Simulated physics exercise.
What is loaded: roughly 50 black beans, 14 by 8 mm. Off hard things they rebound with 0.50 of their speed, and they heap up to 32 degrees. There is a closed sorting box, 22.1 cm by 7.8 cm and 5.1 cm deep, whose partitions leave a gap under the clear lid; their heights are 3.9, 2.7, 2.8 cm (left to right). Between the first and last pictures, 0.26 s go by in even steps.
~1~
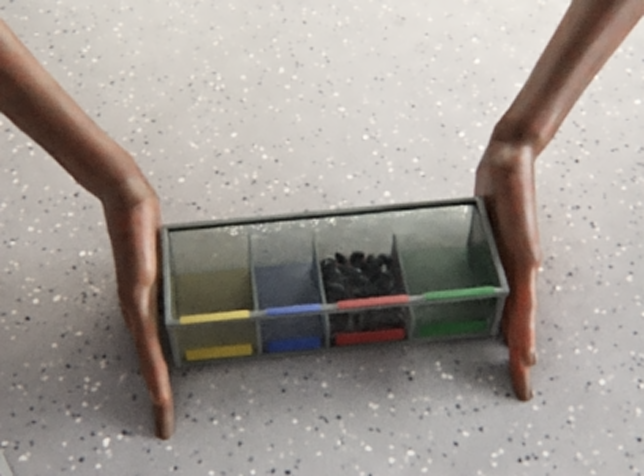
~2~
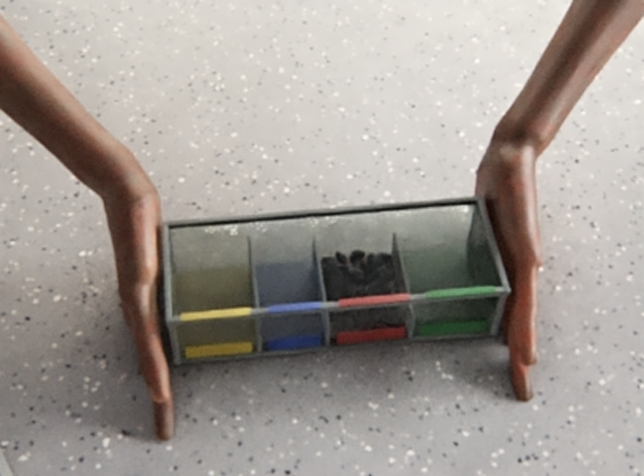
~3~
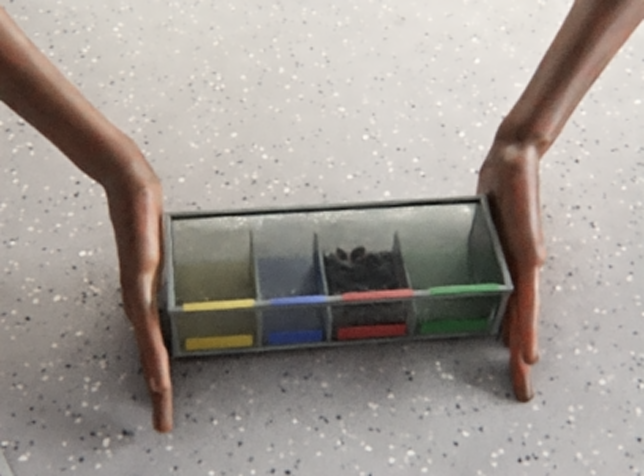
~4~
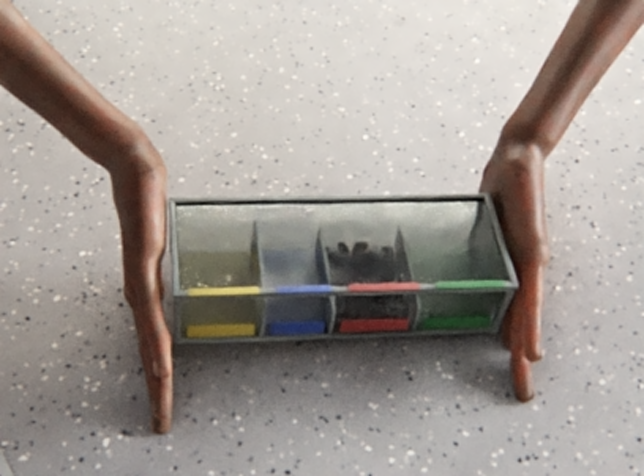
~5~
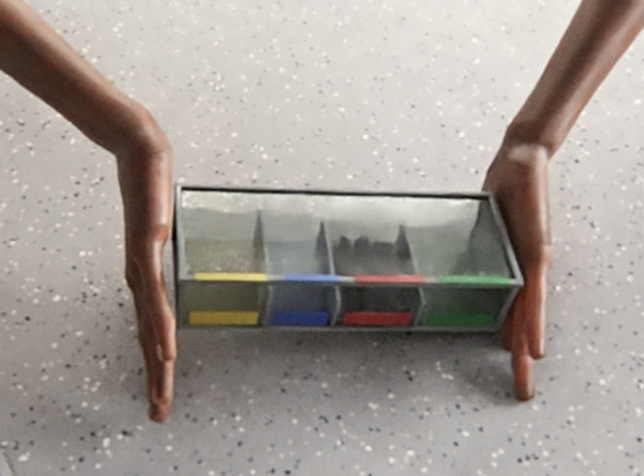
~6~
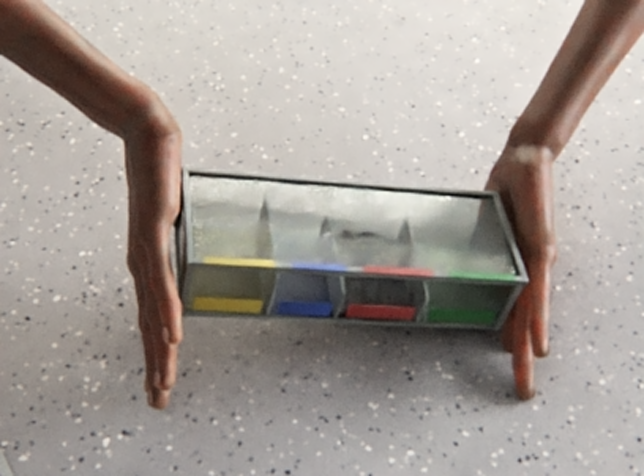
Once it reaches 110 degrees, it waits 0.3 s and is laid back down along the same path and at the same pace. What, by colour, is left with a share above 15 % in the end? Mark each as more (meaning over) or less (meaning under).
Red - less; blue - less; green - more; yellow - less.
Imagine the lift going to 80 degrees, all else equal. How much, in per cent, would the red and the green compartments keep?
With that change, red ends at 85 percent while green ends at 15 percent.
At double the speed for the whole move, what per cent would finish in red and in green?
Expect red at 10 percent and green at 90 percent.
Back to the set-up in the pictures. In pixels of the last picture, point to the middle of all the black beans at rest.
I'd say roughly (454, 271).
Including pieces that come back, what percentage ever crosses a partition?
100 %, roughly.
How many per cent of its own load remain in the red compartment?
Something like 0 in a hundred.
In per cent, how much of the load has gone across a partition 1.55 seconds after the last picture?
Roughly 90 in a hundred.
Then, 1.55 s after the last picture, tilt 110 degrees; red 10 %, green 90 %.
Then, 2.59 s after the last picture, tilt 56 degrees; green 100 %.
Then, 3.60 s after the last picture, tilt 0 degrees; green 100 %.
In the end, red 0 %, blue 0 %, green 100 %, yellow 0 %.
